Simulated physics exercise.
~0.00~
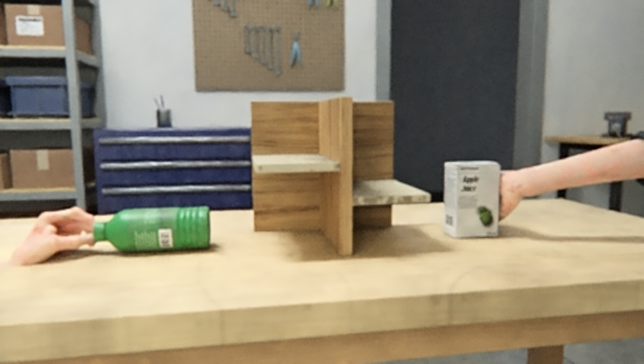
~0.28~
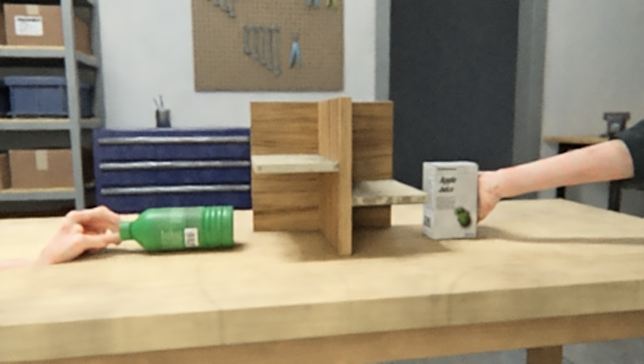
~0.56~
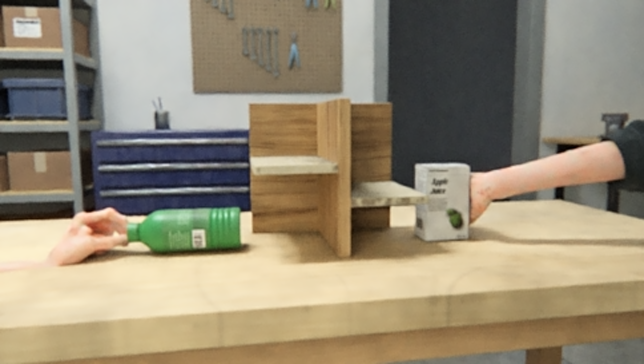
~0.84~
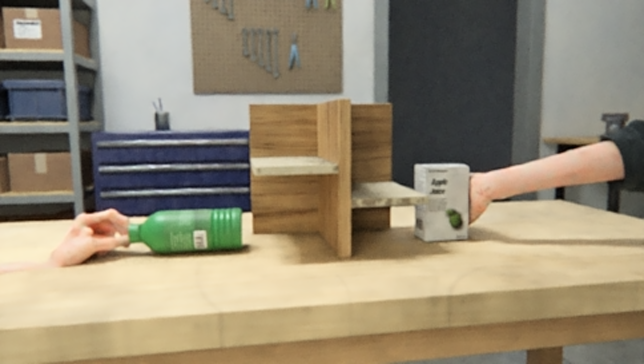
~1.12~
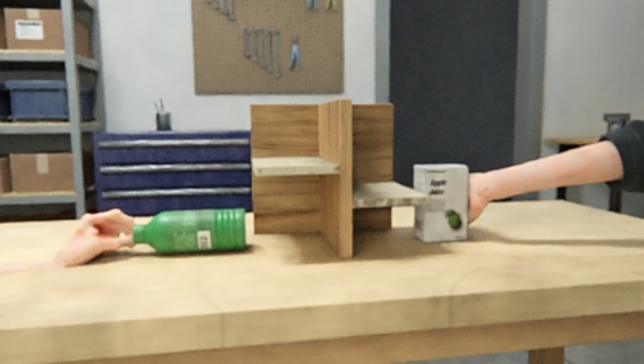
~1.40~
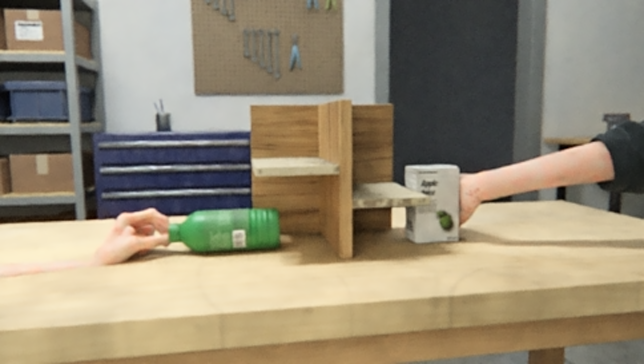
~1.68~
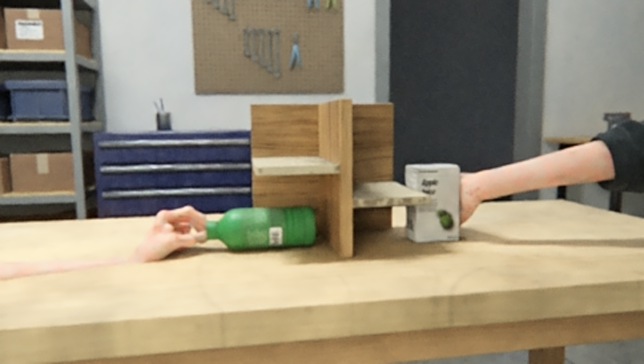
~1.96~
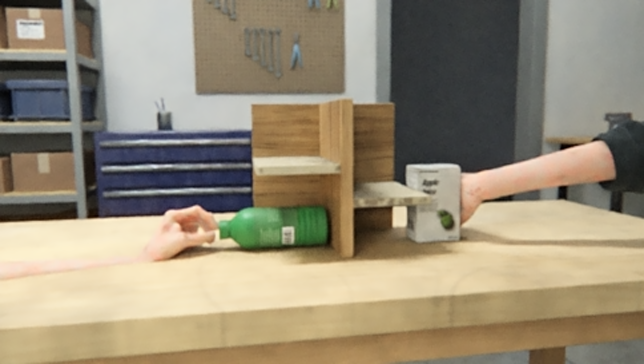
A two-sided wooden shelf stands in the middle of a pale wooden table, seen from the front by a slightly swaying camera in a workshop with a blue drawer cabinet and a pegboard of tools behind. On the left, a hand holds a green bottle lying on its side, and on the right another hand holds an upright white juice carton. Both hands slide their items inward toward the shelf, then pause close to it. The bottle moves on beneath the higher left ledge until it lies near the central divider. The carton shifts slightly left and stops at the edge of the lower right ledge, still upright.
